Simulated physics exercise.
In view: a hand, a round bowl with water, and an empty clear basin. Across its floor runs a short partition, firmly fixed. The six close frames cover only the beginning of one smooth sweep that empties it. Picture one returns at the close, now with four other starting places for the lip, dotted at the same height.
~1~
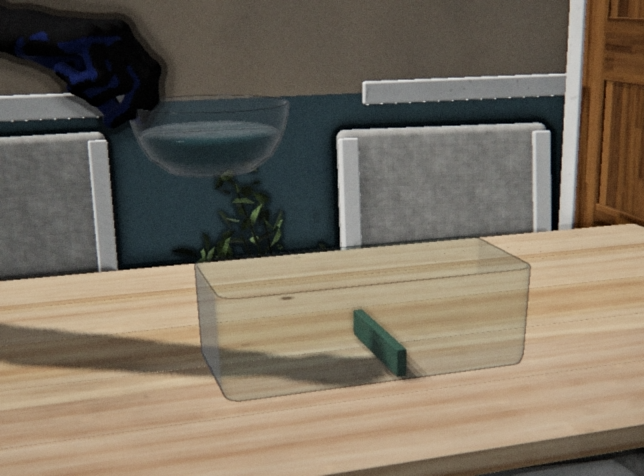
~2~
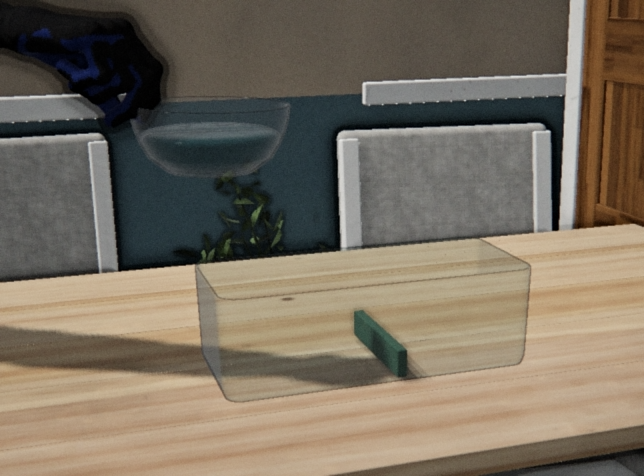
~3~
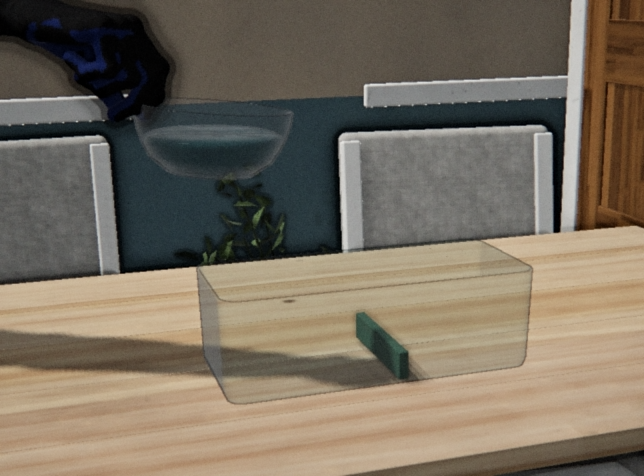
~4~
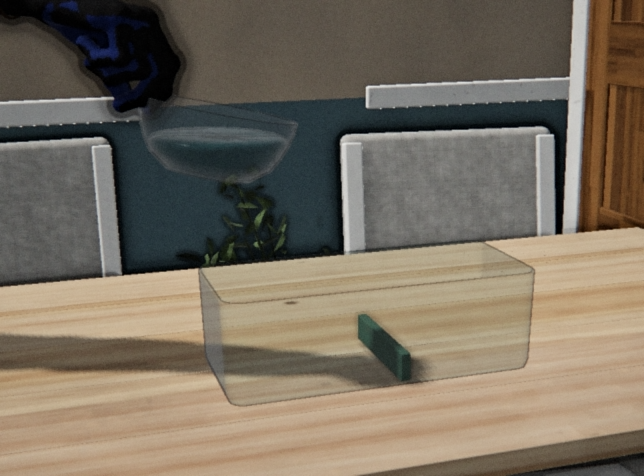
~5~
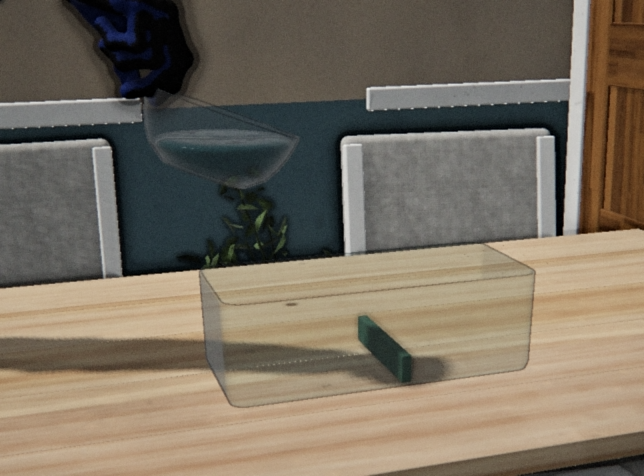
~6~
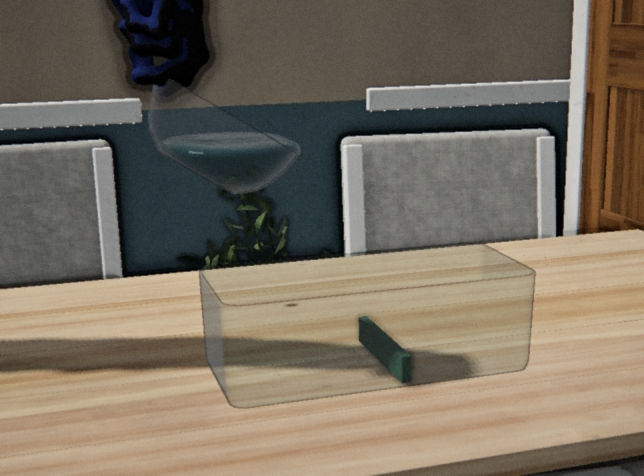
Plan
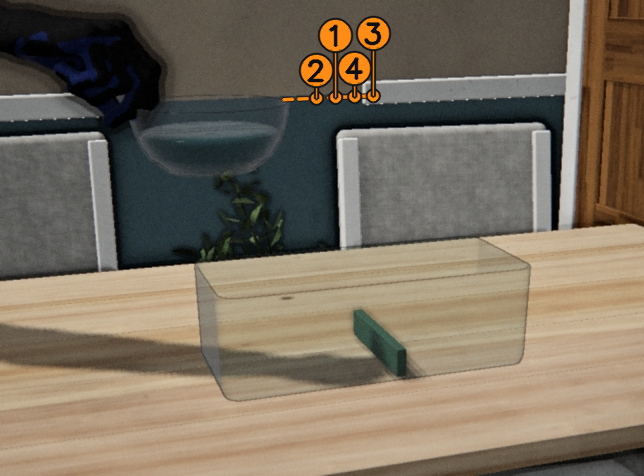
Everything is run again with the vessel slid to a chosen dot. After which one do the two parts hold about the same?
1 works best here.
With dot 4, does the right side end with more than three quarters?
No, it does not.
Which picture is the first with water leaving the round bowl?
In picture 6.
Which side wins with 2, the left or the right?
More ends on the left.
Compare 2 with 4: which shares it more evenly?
Here it is dot 4.
In orange, 1 at (335, 97); 2 at (316, 98); 3 at (373, 95); 4 at (354, 96).
With 1, about 50 % ends left of the wall and 50 % right of it.
With 2, about 75 % ends left of the wall and 24 % right of it.
With 3, about 20 % ends left of the wall and 79 % right of it.
With 4, about 32 % ends left of the wall and 67 % right of it.
